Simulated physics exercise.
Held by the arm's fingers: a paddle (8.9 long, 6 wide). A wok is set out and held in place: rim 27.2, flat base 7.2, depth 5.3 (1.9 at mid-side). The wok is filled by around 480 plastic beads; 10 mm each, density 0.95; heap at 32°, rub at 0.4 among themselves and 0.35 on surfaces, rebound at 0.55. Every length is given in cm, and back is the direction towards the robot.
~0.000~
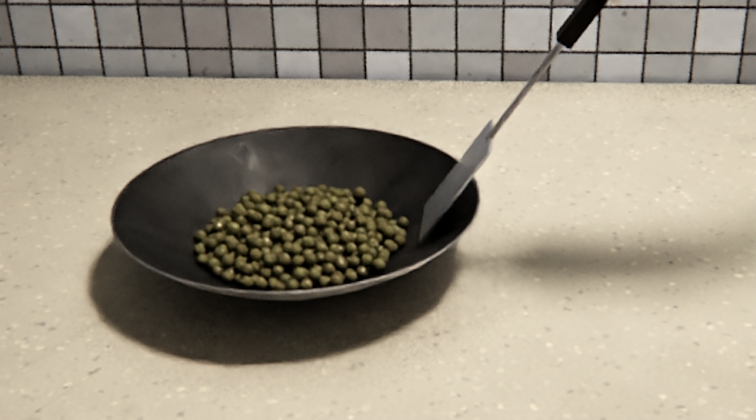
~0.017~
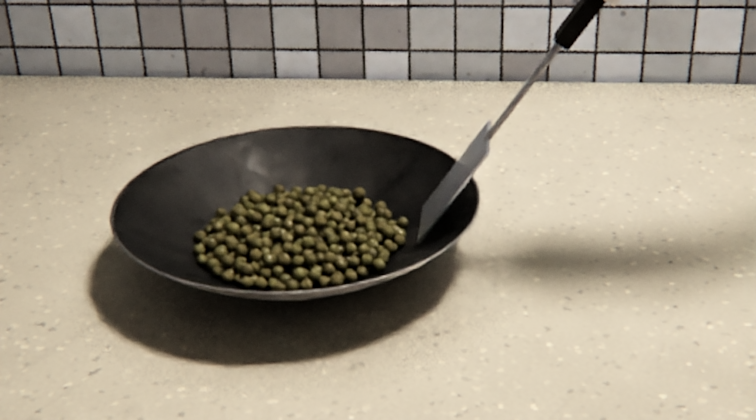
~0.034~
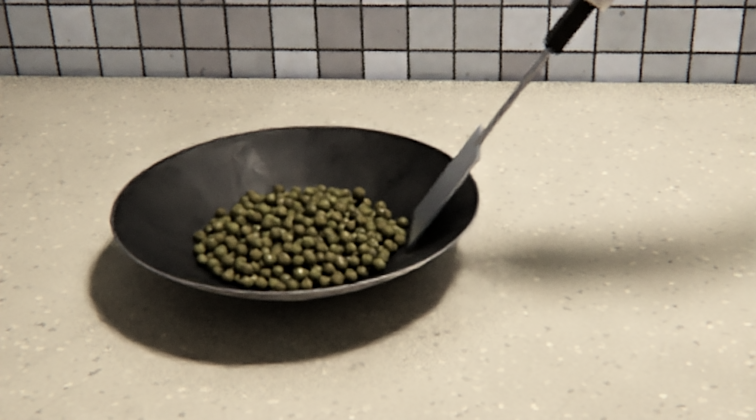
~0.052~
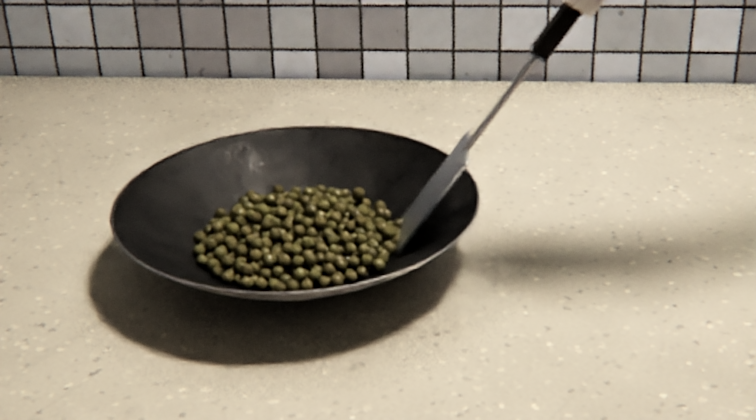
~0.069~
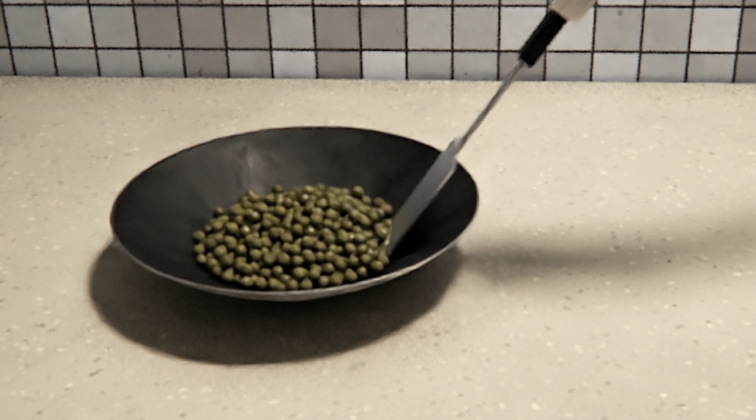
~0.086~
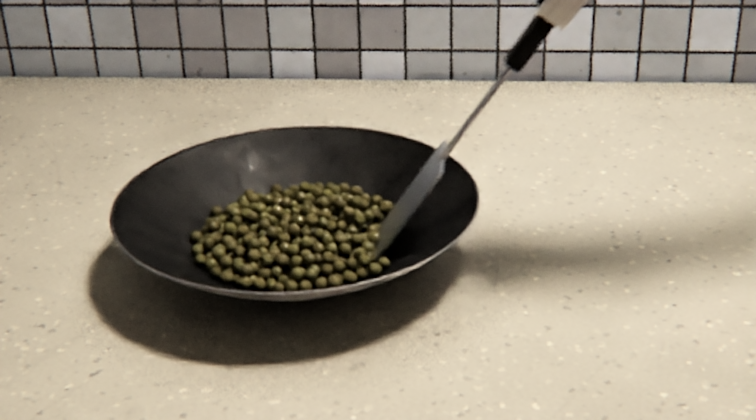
In this clip, a metal spatula with a black handle, held at the upper right, moves left and slightly down inside a dark wok on a speckled counter, pressing into the right side of a pile of small green beads.
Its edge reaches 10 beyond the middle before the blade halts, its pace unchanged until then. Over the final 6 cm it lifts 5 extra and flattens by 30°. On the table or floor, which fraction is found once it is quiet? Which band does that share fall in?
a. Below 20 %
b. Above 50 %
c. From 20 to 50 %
a.
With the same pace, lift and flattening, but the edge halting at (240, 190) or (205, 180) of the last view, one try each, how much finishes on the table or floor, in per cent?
The two tries give near 0 and near 0 in a hundred.
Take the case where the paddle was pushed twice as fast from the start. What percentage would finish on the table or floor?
Roughly 30 in a hundred.
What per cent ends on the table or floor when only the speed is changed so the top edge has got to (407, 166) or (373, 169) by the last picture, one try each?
25 % and 35 %.
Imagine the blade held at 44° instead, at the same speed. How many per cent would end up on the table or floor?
I'd put it at about 10 per cent.
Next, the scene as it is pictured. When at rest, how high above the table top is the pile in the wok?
Peak at rest, approximately 5.5 centimetres.
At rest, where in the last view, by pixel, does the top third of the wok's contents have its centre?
I'd put it close to (199, 213).
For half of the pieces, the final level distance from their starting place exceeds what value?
About 4 cm.
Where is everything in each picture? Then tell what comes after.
In the first frame, the paddle top edge at (491, 136), sloping 56°; upper third of the load around (308, 229), from x 200 to 405, top at y 190; 479 in the wok.
In the second frame, the paddle top edge at (489, 136), sloping 56°; upper third of the load around (307, 229), from x 200 to 405, top at y 190.
In the third frame, the paddle top edge at (480, 141), sloping 56°; upper third of the load around (307, 229), from x 200 to 400, top at y 190.
In the fourth frame, the paddle top edge at (468, 147), sloping 56°; upper third of the load around (307, 230), from x 200 to 400, top at y 190.
In the fifth frame, the paddle top edge at (456, 152), sloping 56°; upper third of the load around (305, 228), from x 200 to 390, top at y 190.
In the sixth frame, the paddle top edge at (443, 157), sloping 56°; upper third of the load around (305, 226), from x 195 to 385, top at y 185; 479 in the wok.
After 0.20 s, sloping 56°, highest piece 4 above the table; 479 in the wok.
After 0.32 s, sloping 46°, highest piece 6 above the table; 479 in the wok.
After 0.58 s, sloping 26°, highest piece 5 above the table; 434 in the wok, 45 on the table or floor.
After 1.63 s, sloping 26°, highest piece 5 above the table; 434 in the wok, 45 on the table or floor.
In the end, 434 in the wok, 45 on the table or floor. That is 9 % on the table or floor.
